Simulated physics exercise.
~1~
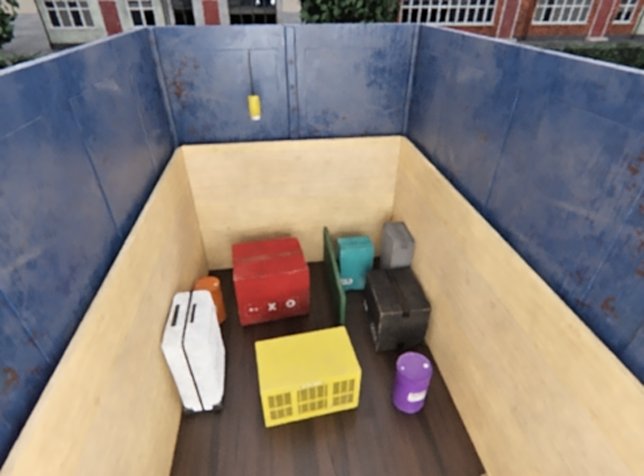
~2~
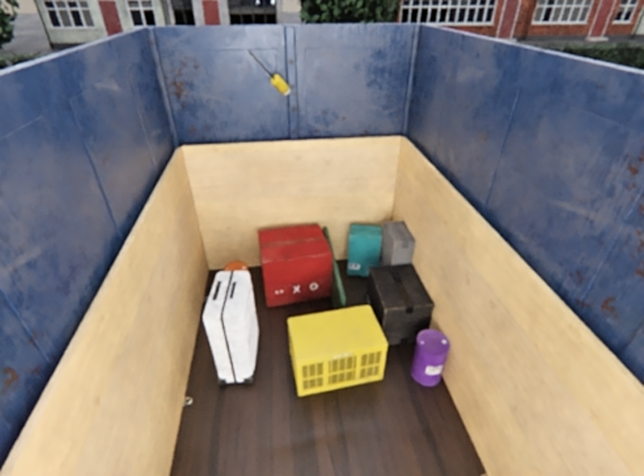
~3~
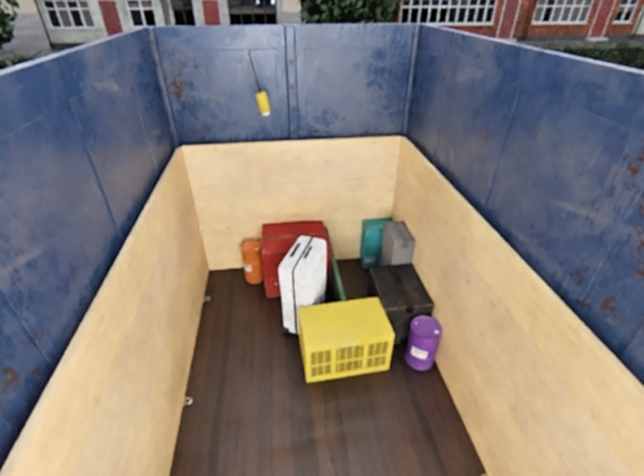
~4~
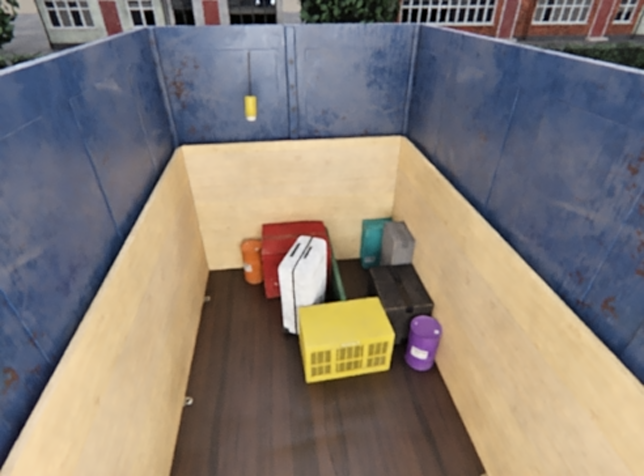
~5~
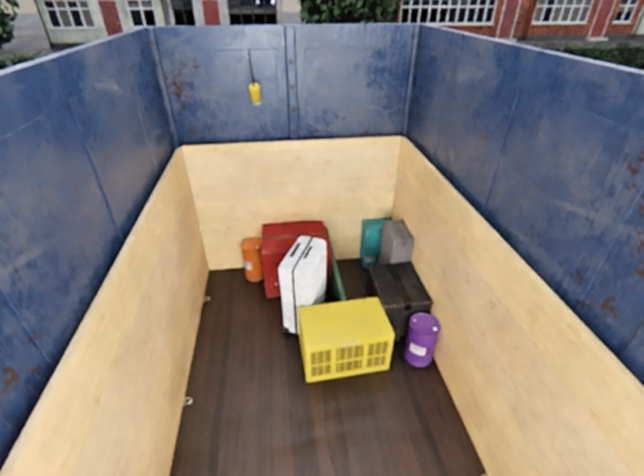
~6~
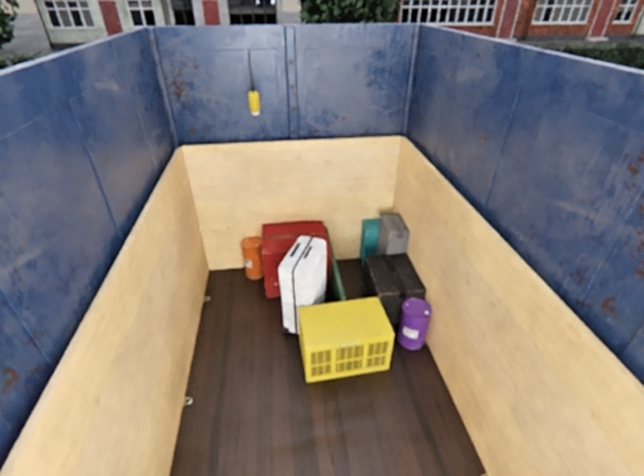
A loose load slides about in the bay of a moving van, seen from the rear and above, with pale lower walls, blue upper walls and a yellow lamp hanging ahead. A white case stands at left near an orange canister and a red box, a yellow chest sits in the middle, and turquoise, grey and black boxes and a purple canister are at right. The lamp swings right as most of the load shifts forwards and right. The white case slides further, stopping upright before the red box. Finally the purple canister edges forwards beside the black box, still upright.
